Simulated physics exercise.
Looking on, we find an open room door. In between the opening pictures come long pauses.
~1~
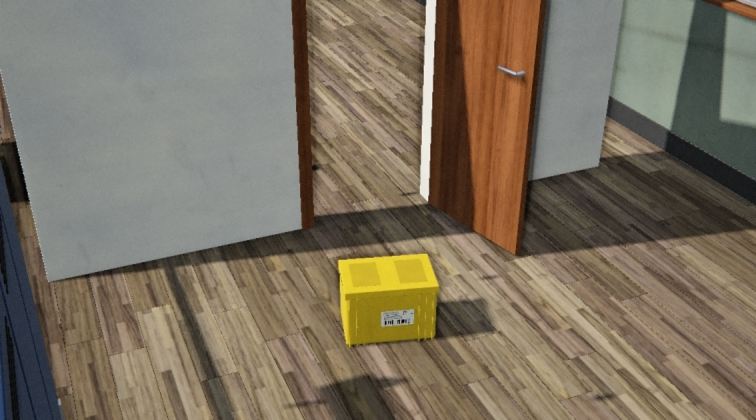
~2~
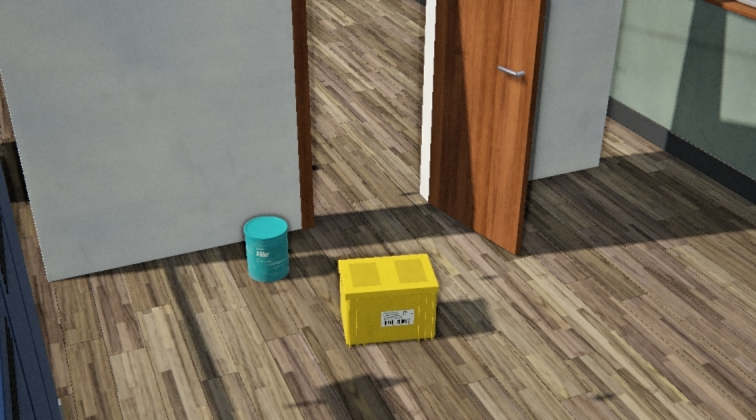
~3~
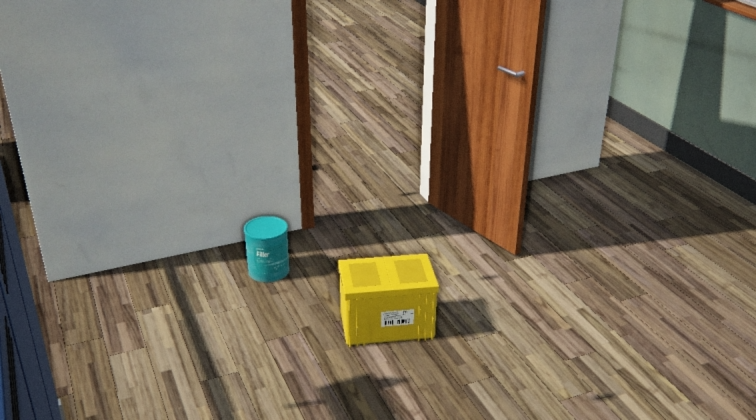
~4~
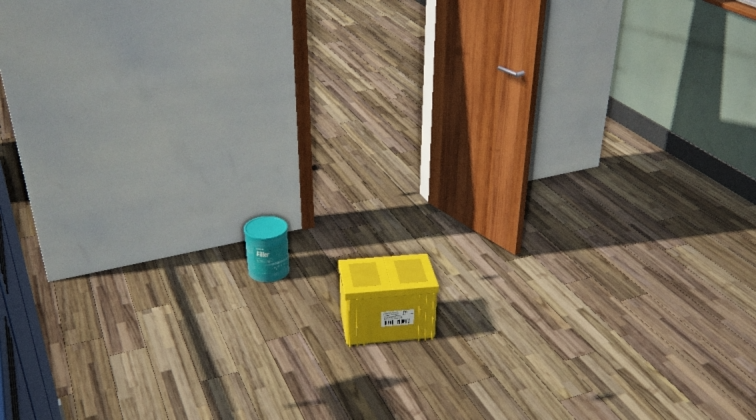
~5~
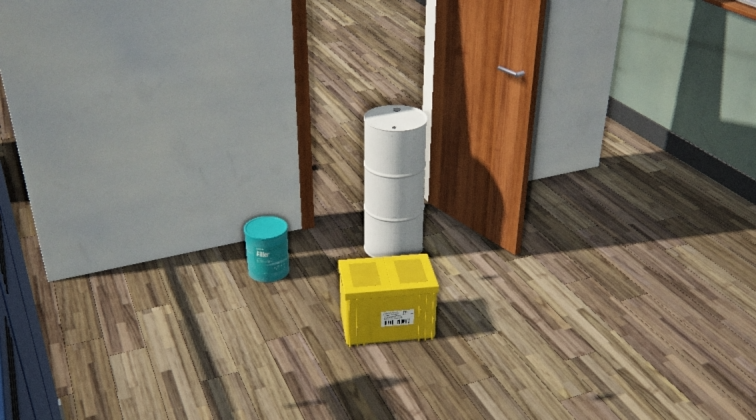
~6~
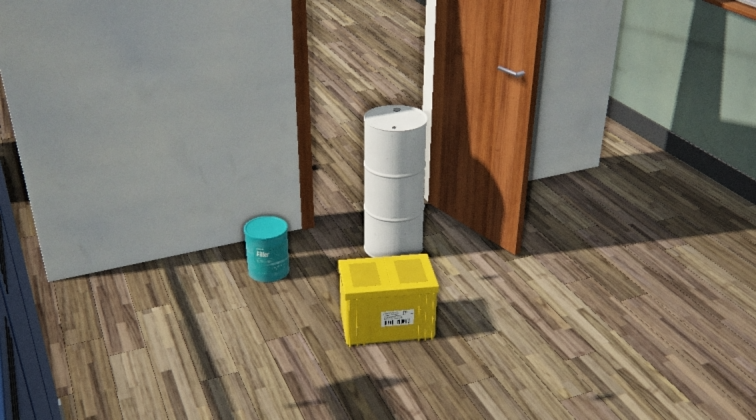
To begin with, a yellow tote sits alone on the wood floor before a wide-open door. A turquoise pail then appears to its left, near the wall, and later a tall white drum appears behind the tote in front of the doorway, while the door and tote stay still.
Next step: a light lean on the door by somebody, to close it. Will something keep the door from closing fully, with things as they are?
Yes, it gets held up.
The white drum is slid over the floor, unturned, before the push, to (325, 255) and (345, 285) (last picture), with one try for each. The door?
In the first case it is blocked; in the second case it closes.
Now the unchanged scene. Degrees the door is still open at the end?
Close to 60 degrees, I'd say.
Then, 0.60 s past the last view, door at 88°.
Then, 0.90 s past the last view, door at 70°.
Finally, door at 60°; all 3 still in place. Final places as the last picture's camera would see them, white drum near (392, 185).
